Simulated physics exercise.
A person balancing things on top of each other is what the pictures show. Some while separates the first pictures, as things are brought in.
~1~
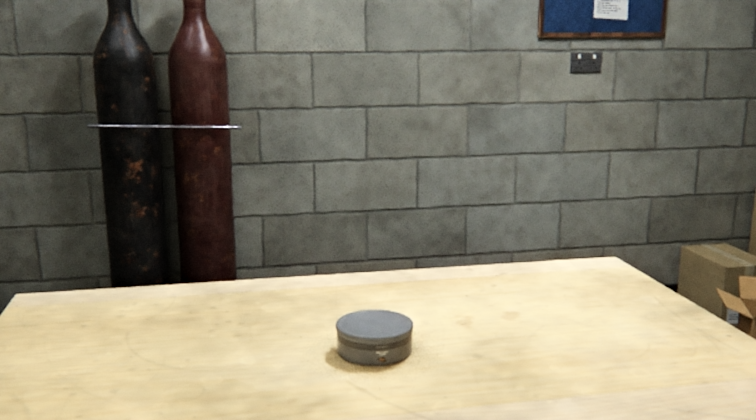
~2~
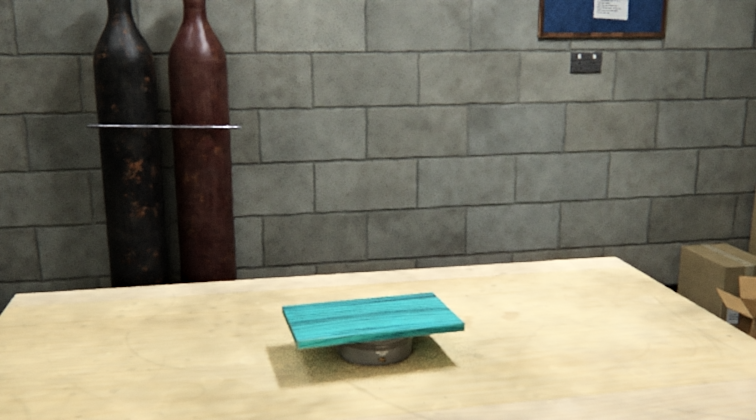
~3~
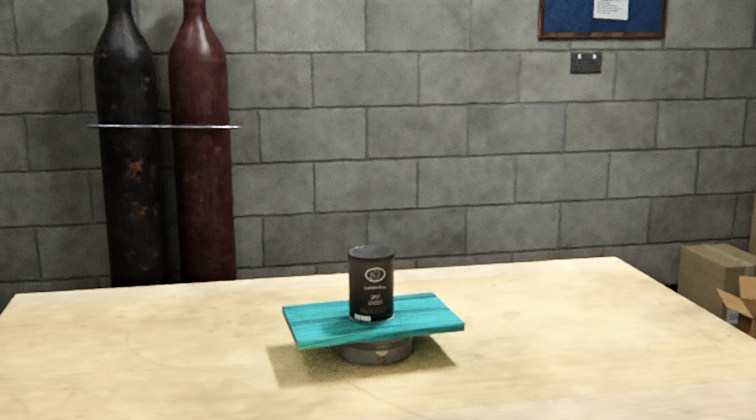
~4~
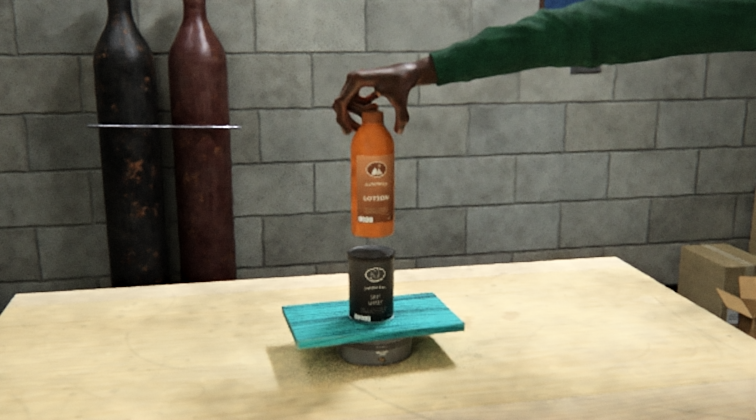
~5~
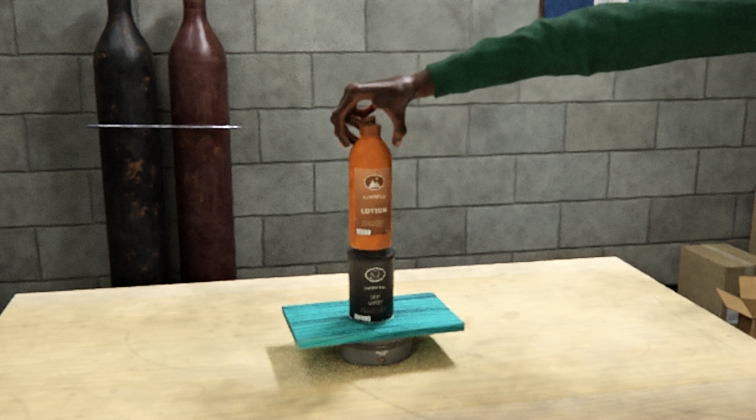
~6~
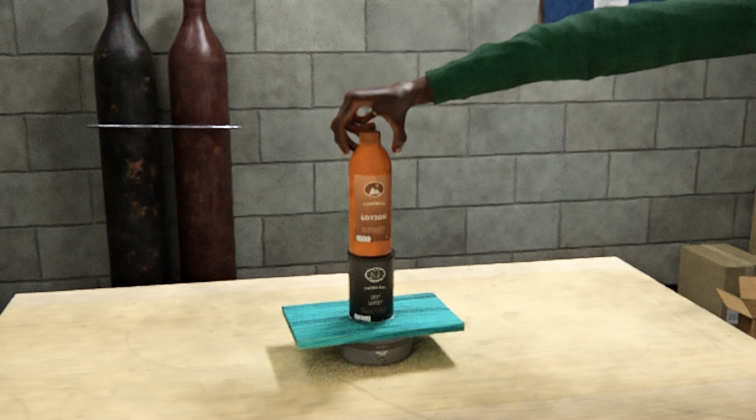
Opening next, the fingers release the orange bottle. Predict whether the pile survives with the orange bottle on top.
The pile rests steadily.
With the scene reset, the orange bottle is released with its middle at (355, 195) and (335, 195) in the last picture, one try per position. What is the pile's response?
First try: The pile stands firm; second try: It topples.
Then, 0.40 s on from there, no change.
Then, 1.20 s on from there, orange bottle resting near (370, 193).
In the end, all 4 unmoved. At the end, from the last picture's camera, orange bottle near (370, 193). The pile stays up.
